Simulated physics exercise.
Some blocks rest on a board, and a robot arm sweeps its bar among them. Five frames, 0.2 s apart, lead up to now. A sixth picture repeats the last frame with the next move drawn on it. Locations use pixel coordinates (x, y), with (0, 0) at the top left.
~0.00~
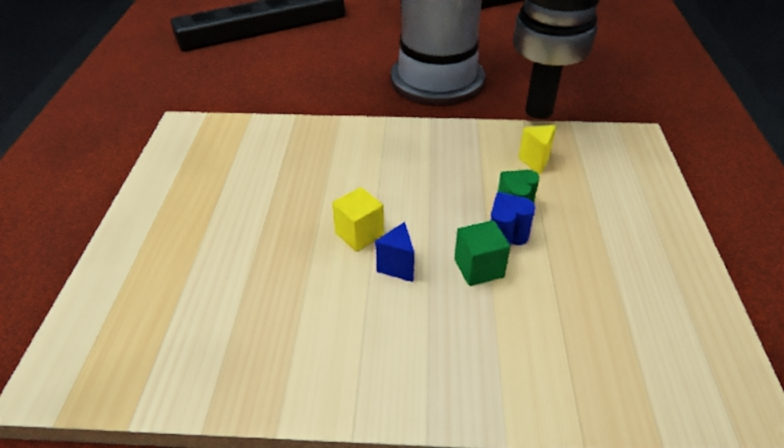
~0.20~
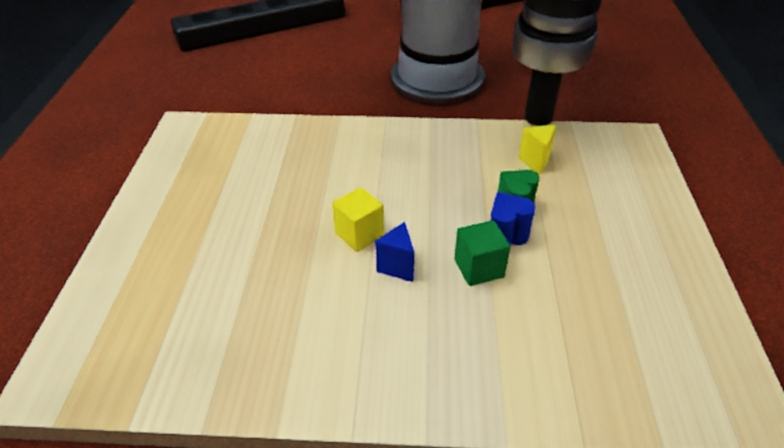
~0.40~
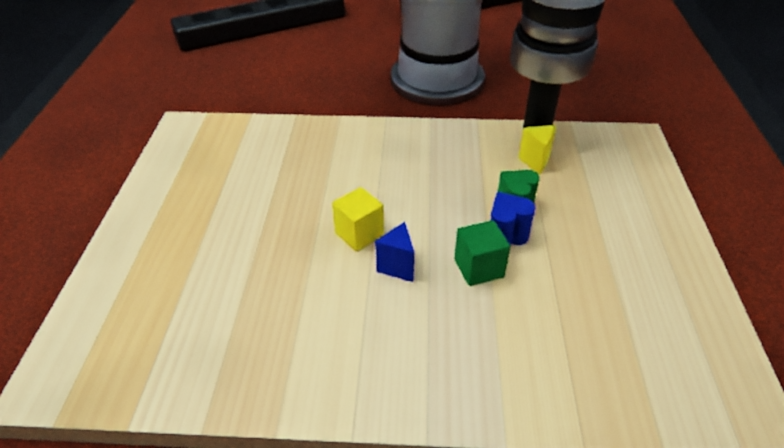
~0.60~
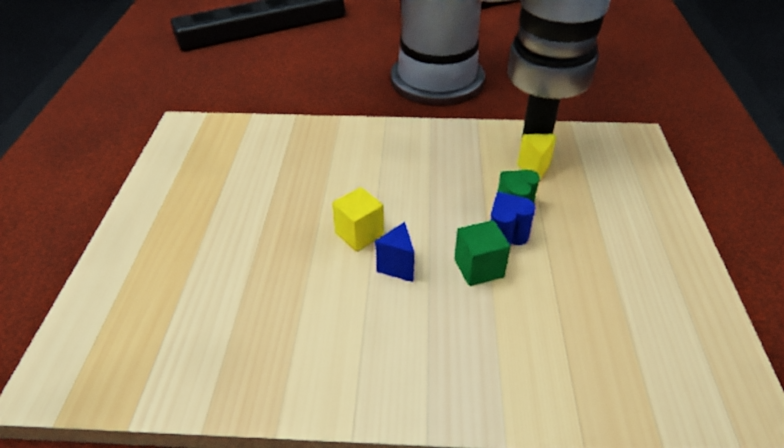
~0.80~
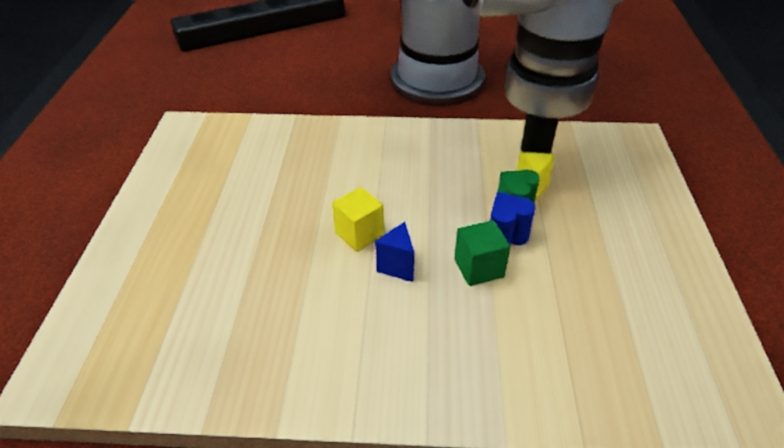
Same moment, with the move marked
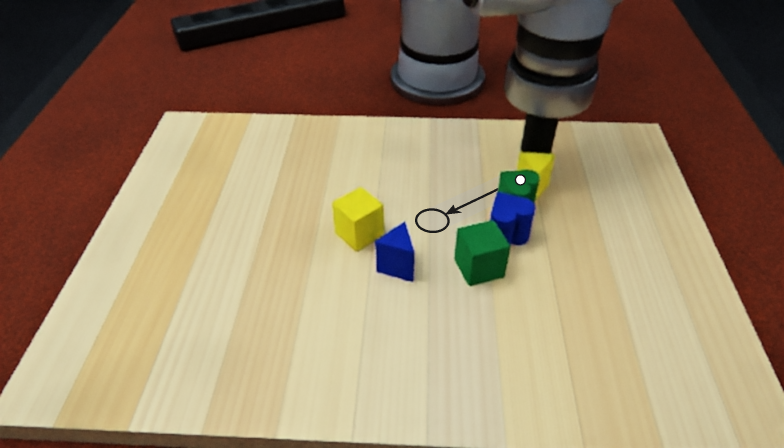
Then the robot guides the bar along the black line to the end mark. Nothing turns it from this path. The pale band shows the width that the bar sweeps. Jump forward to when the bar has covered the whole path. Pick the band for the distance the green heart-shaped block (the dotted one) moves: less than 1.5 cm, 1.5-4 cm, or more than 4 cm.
Its final spot will lie within 1.5 cm of the current one.
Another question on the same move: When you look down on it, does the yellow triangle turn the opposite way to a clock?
Going by the path, yes.
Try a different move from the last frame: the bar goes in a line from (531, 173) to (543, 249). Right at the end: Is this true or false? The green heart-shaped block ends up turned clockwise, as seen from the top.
That statement is accurate.
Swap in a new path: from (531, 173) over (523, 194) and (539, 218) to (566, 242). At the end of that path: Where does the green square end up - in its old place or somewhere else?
If the bar follows that path, the green square ends up shifted.
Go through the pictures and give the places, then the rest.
The first picture shows tip of the bar (539, 112), middles of tops, blue heart-shaped block (511, 206), green heart-shaped block (520, 180), yellow triangle (542, 132).
The second picture shows bar (538, 119), nothing pushed.
The third picture shows bar (537, 129), nothing pushed.
The fourth picture shows bar (536, 144), yellow triangle (541, 140).
The fifth picture shows bar (538, 159), blue heart-shaped block (511, 206), green heart-shaped block (520, 180), yellow triangle (538, 159).
The line goes in a line from (531, 173) to (432, 220); the dot is on the green heart-shaped block.
The first path, step by step. One third of the way, bar (502, 177); green heart-shaped block (521, 182), turned 15° clockwise; yellow triangle (537, 167), turned 35° anticlockwise.
Two thirds of the way, bar (468, 193); green heart-shaped block (520, 183); yellow triangle (537, 167), turned 35° anticlockwise.
At the end, bar (433, 209); blue heart-shaped block unmoved; green heart-shaped block (520, 183); yellow triangle (537, 167), turned 35° anticlockwise.
